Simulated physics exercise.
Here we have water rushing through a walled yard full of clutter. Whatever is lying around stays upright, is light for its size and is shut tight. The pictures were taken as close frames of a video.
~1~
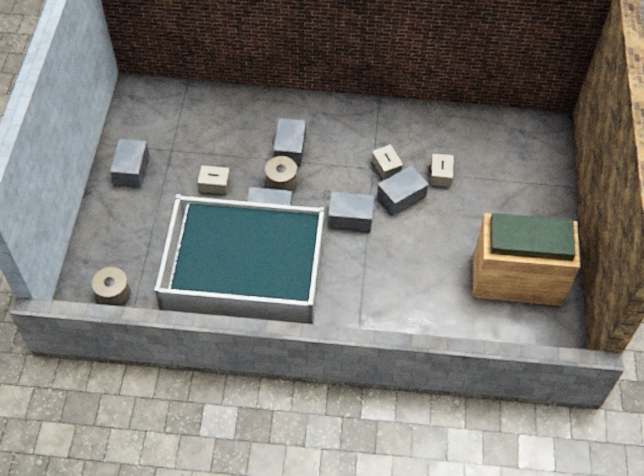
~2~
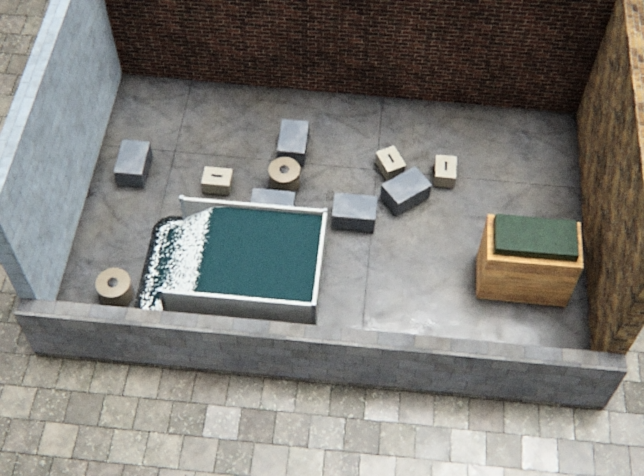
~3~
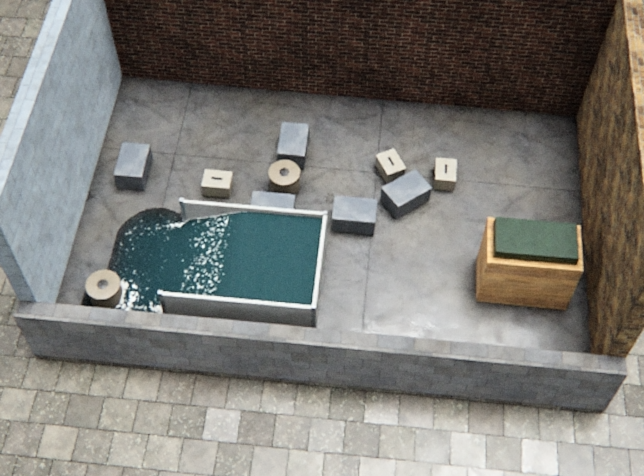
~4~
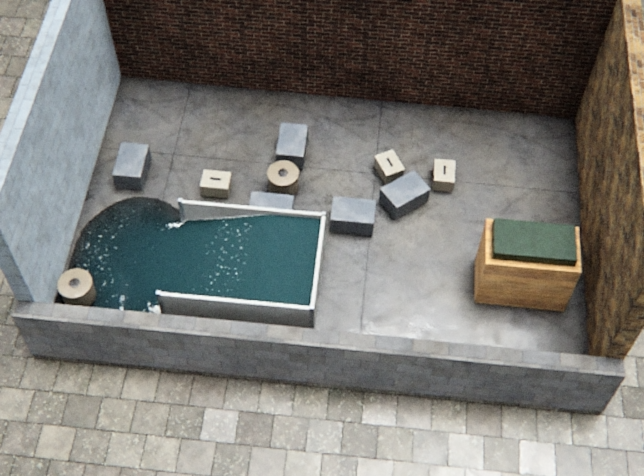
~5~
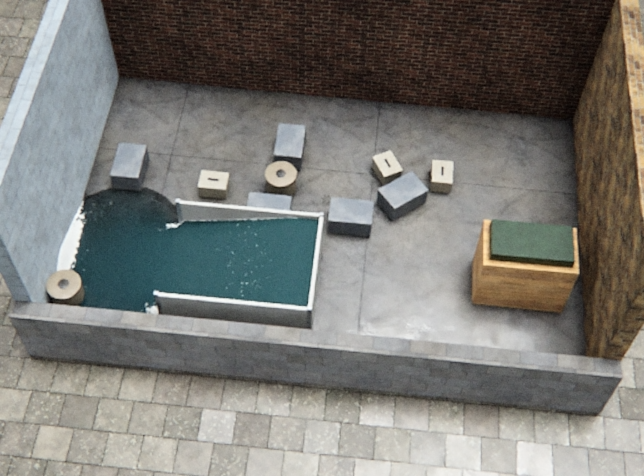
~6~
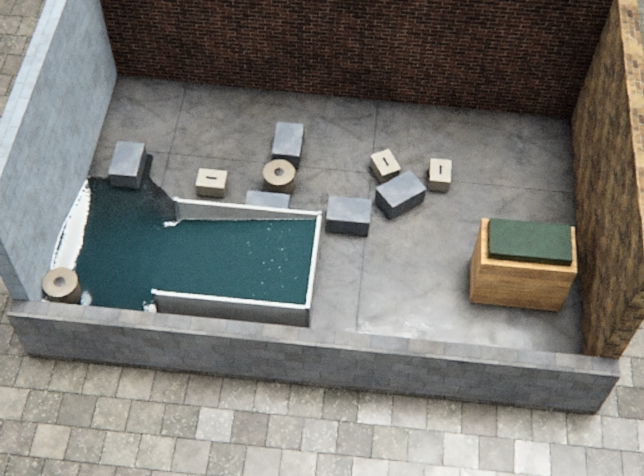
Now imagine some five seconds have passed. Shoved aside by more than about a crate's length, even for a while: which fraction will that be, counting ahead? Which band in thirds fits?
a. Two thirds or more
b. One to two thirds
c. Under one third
Option c: Under one third.
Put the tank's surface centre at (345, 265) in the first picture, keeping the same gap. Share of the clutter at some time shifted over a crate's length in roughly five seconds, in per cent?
Estimate: Approx. 40 %.
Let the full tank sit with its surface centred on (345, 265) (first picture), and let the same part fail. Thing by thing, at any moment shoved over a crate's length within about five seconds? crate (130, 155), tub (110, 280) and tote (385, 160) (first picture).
Object by object: Over the mark, over the mark, below the mark.
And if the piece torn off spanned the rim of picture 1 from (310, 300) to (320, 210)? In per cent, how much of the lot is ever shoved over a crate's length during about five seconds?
I'd guess close to 0 percent.
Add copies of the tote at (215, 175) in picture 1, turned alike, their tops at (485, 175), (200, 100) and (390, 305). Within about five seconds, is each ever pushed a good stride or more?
Sequence: Doesn't go far, travels that far, doesn't go far.
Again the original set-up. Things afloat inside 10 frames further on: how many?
The answer is 1.
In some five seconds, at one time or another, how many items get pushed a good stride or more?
The figure is 2.
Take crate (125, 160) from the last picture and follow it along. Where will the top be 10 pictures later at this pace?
It ends up close to (171, 130).
A moment on, 1 of 10 are well off their spots; 1 afloat.
Next, 1 of 10 are well off their spots; 1 afloat.
Later, 1 of 10 are well off their spots; 2 afloat.
In the end, 1 of 10 are well off their spots, and 2 have been at some point; 1 afloat.
